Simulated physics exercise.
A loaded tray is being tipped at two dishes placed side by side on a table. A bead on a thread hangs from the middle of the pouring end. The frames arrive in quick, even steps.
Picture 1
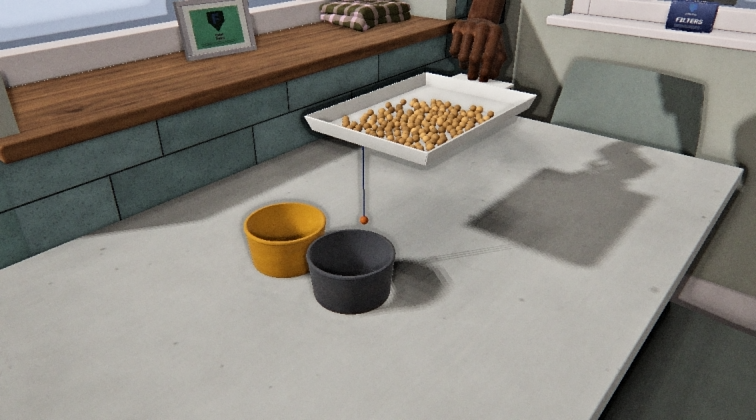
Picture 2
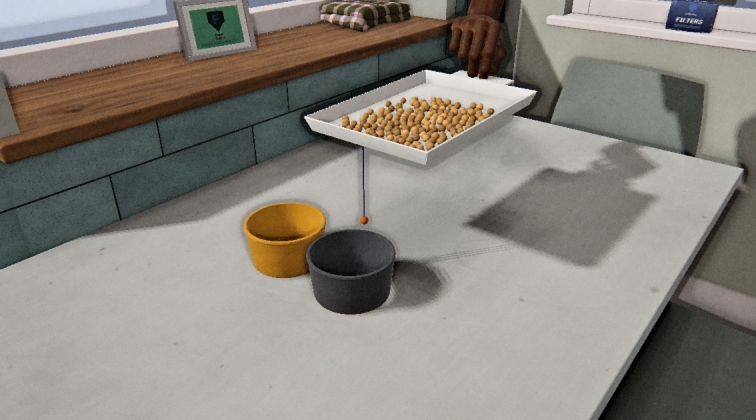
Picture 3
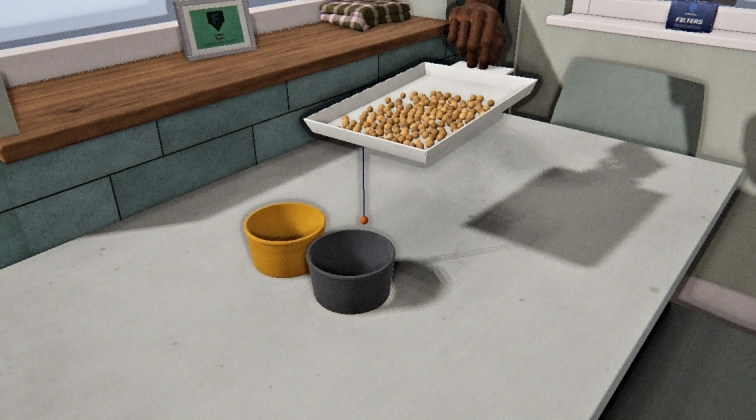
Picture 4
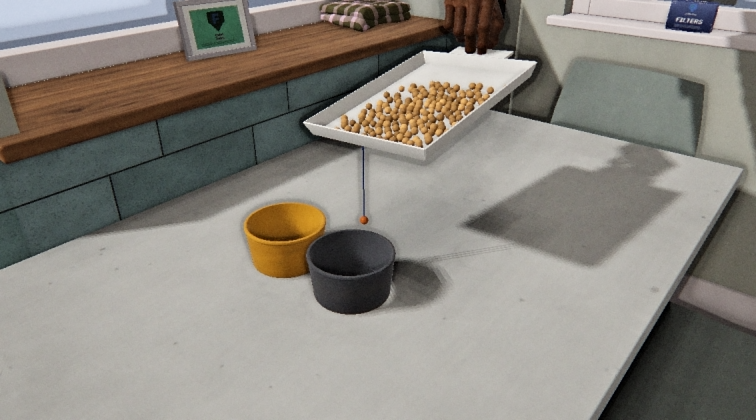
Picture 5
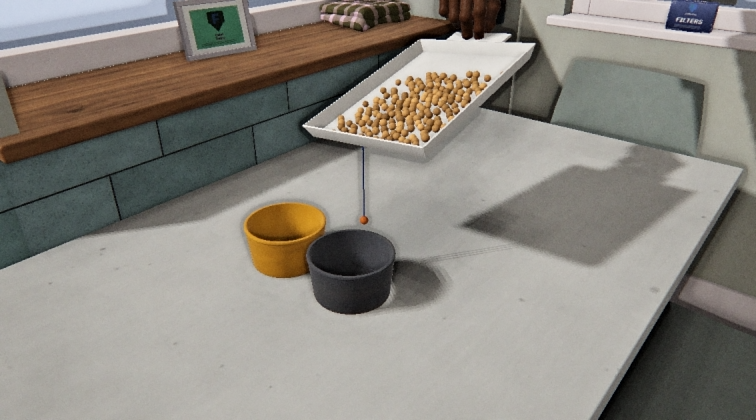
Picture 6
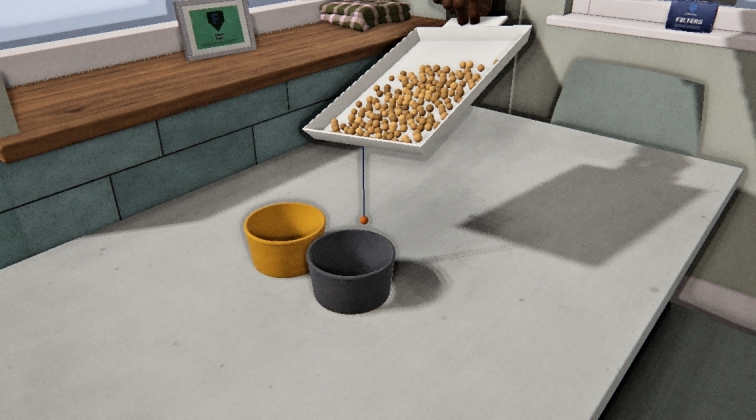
To begin with, a dark hand holds a white tray of small round tan beads above a table with a yellow dish and a dark grey dish. The hand then raises the far end, steepening the tray gradually, and the beads shift down toward its lower left corner.
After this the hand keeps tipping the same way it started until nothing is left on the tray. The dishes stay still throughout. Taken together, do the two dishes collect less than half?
Looks like the dishes end up with the bulk of it in the end.
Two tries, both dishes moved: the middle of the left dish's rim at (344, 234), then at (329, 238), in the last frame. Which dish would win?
Well, the left-side one at the first spot and the left-side one at the second.
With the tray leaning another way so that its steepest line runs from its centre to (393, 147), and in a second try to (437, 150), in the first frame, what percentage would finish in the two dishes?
Shares: 50 %, then 0 %.
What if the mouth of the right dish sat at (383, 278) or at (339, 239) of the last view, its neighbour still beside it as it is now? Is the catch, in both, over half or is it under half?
At place one a lesser share; at place two the greater share.
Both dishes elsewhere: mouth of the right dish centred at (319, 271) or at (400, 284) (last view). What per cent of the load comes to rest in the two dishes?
It would be roughly 10 per cent, followed by roughly 20 per cent.
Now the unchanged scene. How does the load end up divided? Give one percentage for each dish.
For the left dish some 80 %, for the right dish some 10 %.
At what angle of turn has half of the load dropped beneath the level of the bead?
Near 80 degrees.
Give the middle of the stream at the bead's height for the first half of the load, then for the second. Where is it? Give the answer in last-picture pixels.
About (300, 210), and after that about (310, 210).
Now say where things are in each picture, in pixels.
In the first picture, corners of the pouring end at (312, 116) and (426, 150), level; middle of the load at (419, 122), round wooden beads; left dish at (257, 253); right dish at (322, 287); bead on its thread at (364, 220).
In the second picture, corners of the pouring end at (312, 116) and (425, 149), level; middle of the load at (418, 121).
In the third picture, corners of the pouring end at (311, 118) and (425, 148), tipped barely, lowest at the left corner; middle of the load at (418, 117).
In the fourth picture, corners of the pouring end at (310, 121) and (423, 145), tipped a little, lowest at the left corner; middle of the load at (417, 111).
In the fifth picture, corners of the pouring end at (310, 124) and (421, 143), tipped clearly, lowest at the left corner; middle of the load at (414, 106).
In the sixth picture, corners of the pouring end at (310, 126) and (419, 142), tipped clearly, lowest at the left corner; middle of the load at (406, 103), nearly all on the move; left dish at (257, 253); right dish at (322, 287).
Soon, tray tipped steeply; about two thirds on the tray; a stray few in the right dish; about a quarter in the left dish; a stray few outside both; a small part in the air.
A while on, tray tipped past a quarter turn; a small part in the right dish; most in the left dish; a small part outside both; a stray few in the air.
Towards the end, tray tipped past a quarter turn; a small part in the right dish; most in the left dish; a small part outside both.
Finally, tray tipped past a quarter turn; a small part in the right dish; most in the left dish; a small part outside both.
